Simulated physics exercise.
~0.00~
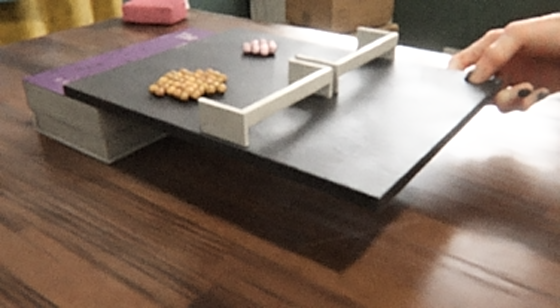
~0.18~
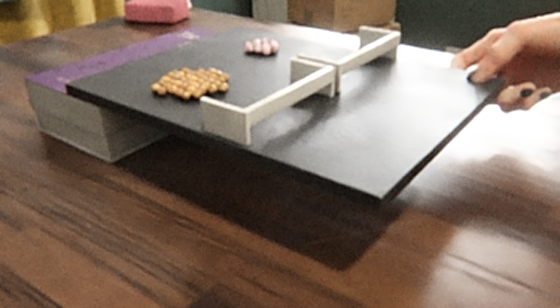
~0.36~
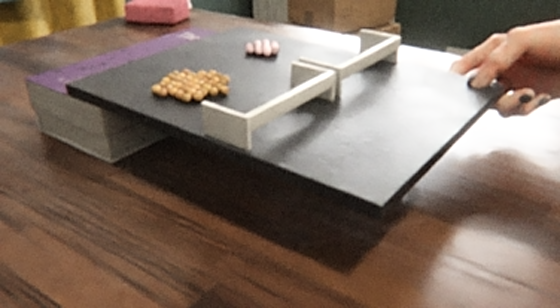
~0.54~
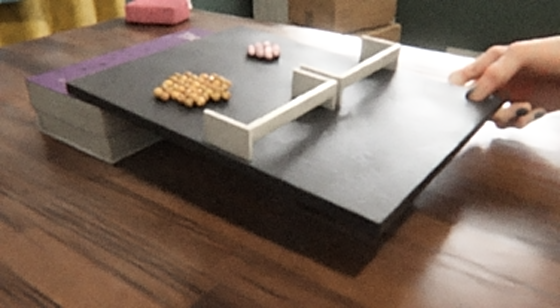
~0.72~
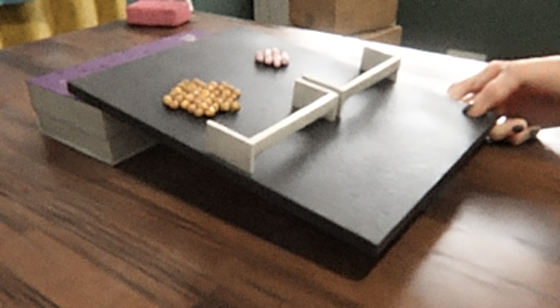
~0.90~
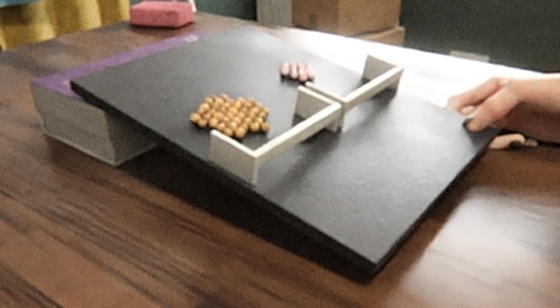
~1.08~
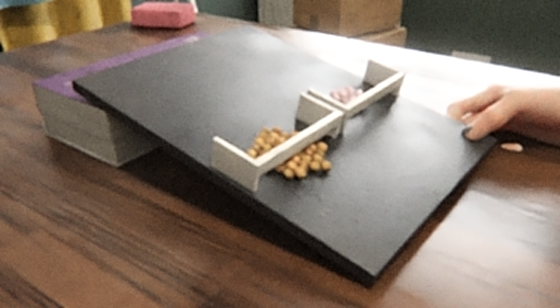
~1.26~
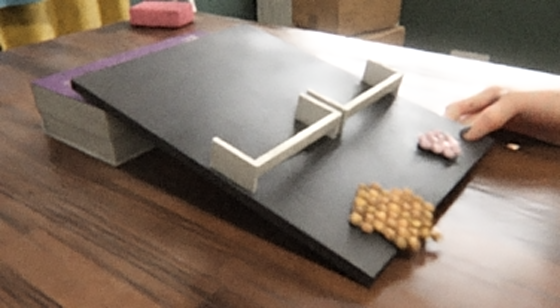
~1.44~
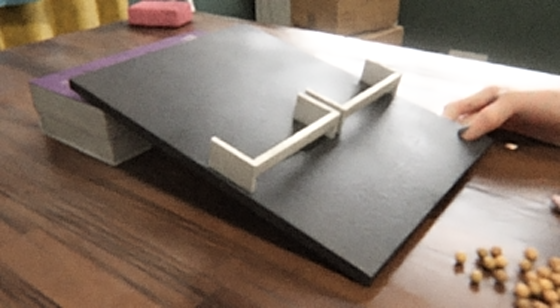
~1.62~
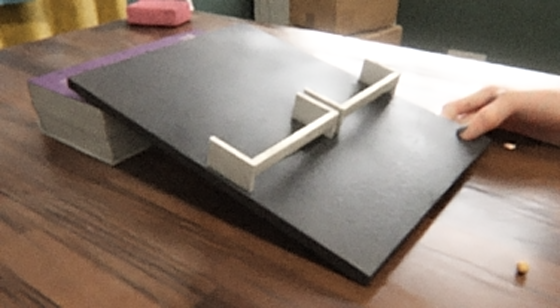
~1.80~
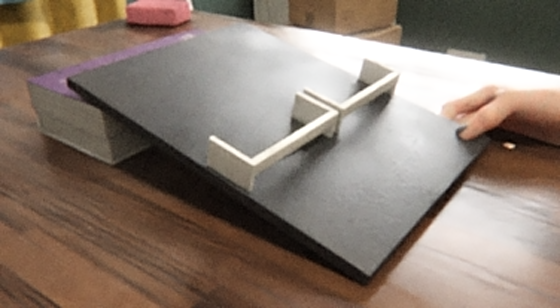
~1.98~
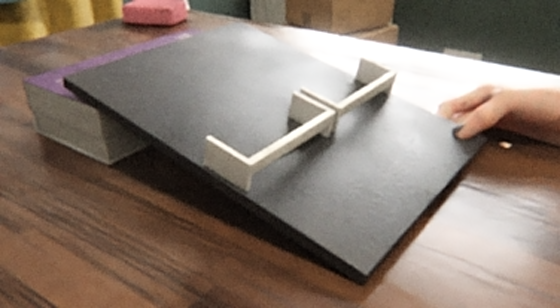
On a dark wooden table, seen from slightly above with a little sway, a black board rests its left end on a thick book with a purple cover. Two pale barriers stand across it, with a heap of golden beads behind the nearer one and a smaller pink cluster behind the farther. A hand at the right lowers that end until the board slopes down to the table. Both groups slide down, pass beneath the bars and run off the lower end to the right. The board stays tilted and empty, the hand still on its corner.
